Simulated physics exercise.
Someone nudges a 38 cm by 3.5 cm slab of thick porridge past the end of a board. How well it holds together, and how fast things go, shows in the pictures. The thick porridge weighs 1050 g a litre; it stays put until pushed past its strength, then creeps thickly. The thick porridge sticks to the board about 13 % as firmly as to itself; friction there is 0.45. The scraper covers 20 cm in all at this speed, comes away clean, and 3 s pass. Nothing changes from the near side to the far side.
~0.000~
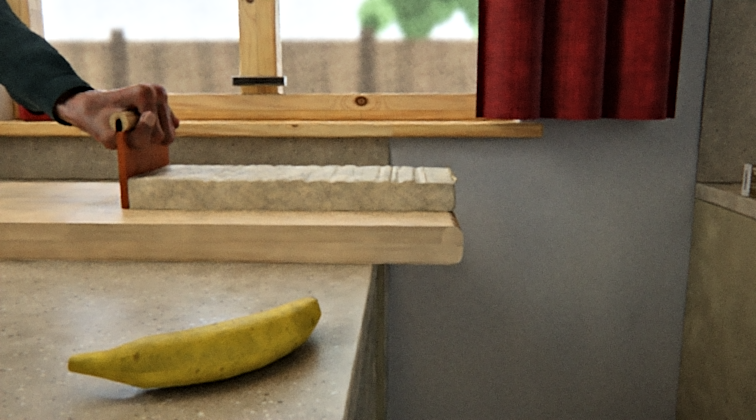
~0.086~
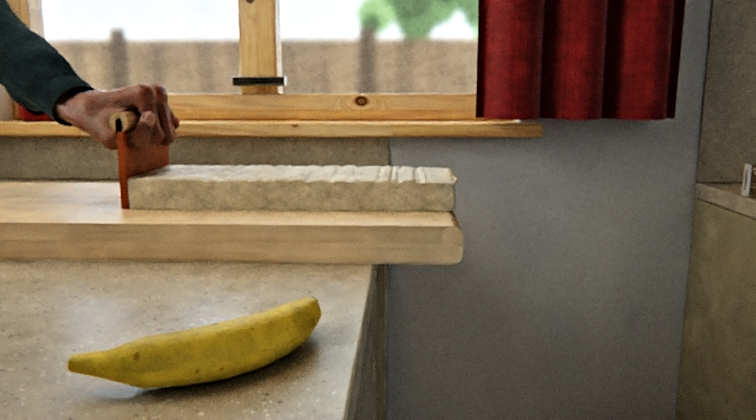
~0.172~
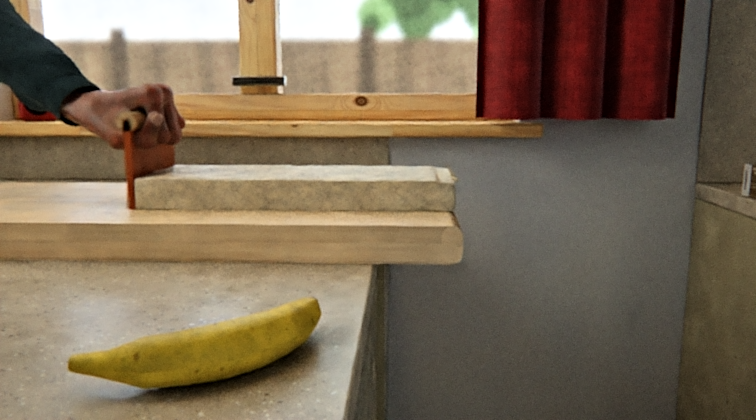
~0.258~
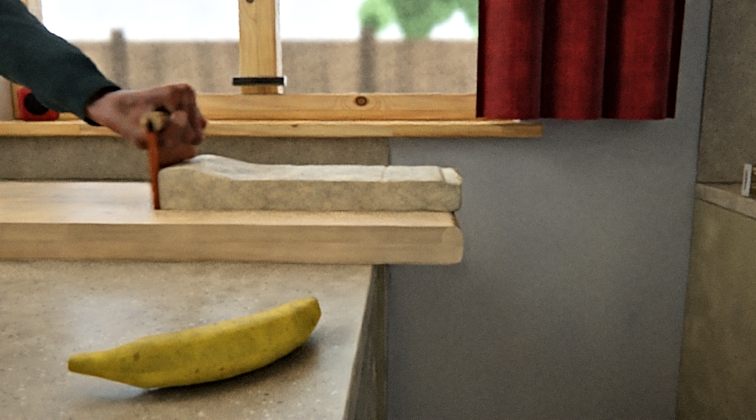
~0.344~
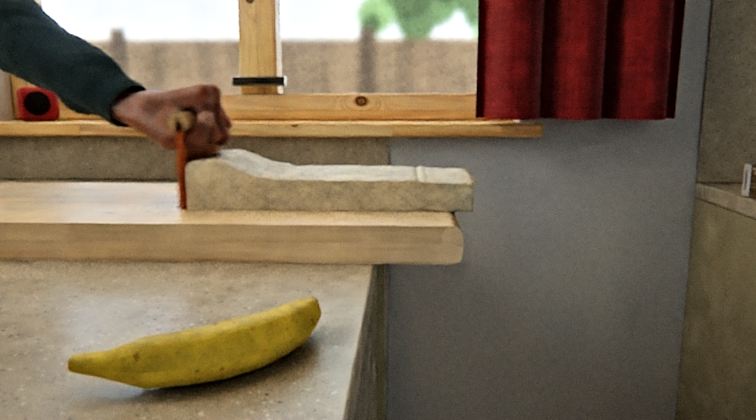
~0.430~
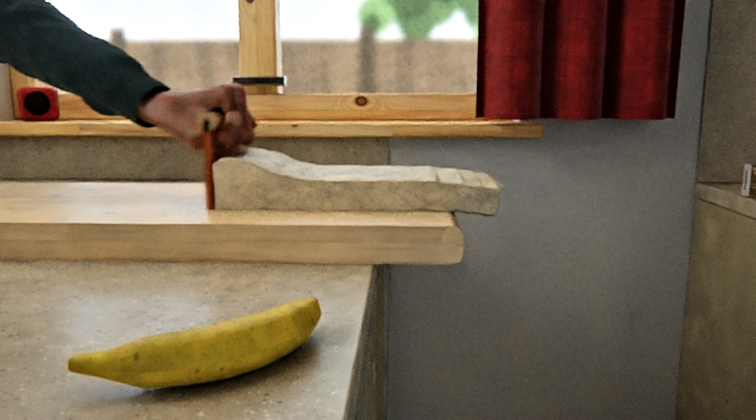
To begin with, a hand holds an orange scraper against the left end of a thick, pale slab on a wooden board, above a counter with a yellow banana. The hand then pushes the scraper rightward, and the slab bunches up beside it while its front end slides out past the board's edge.
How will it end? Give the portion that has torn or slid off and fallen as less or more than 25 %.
It comes out more than 25 %.
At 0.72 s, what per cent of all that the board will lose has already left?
Some 100 per cent.
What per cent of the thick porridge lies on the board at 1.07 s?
Some 60 per cent.
By 0.72 s, 59 % lies on the board and 0 % has fallen.
By 1.07 s, 59 % lies on the board and 37 % has fallen.
By 1.41 s, 59 % lies on the board and 37 % has fallen.
By 1.76 s, 59 % lies on the board and 37 % has fallen.
By 3.76 s, at the end, 59 % lies on the board and 37 % has fallen.
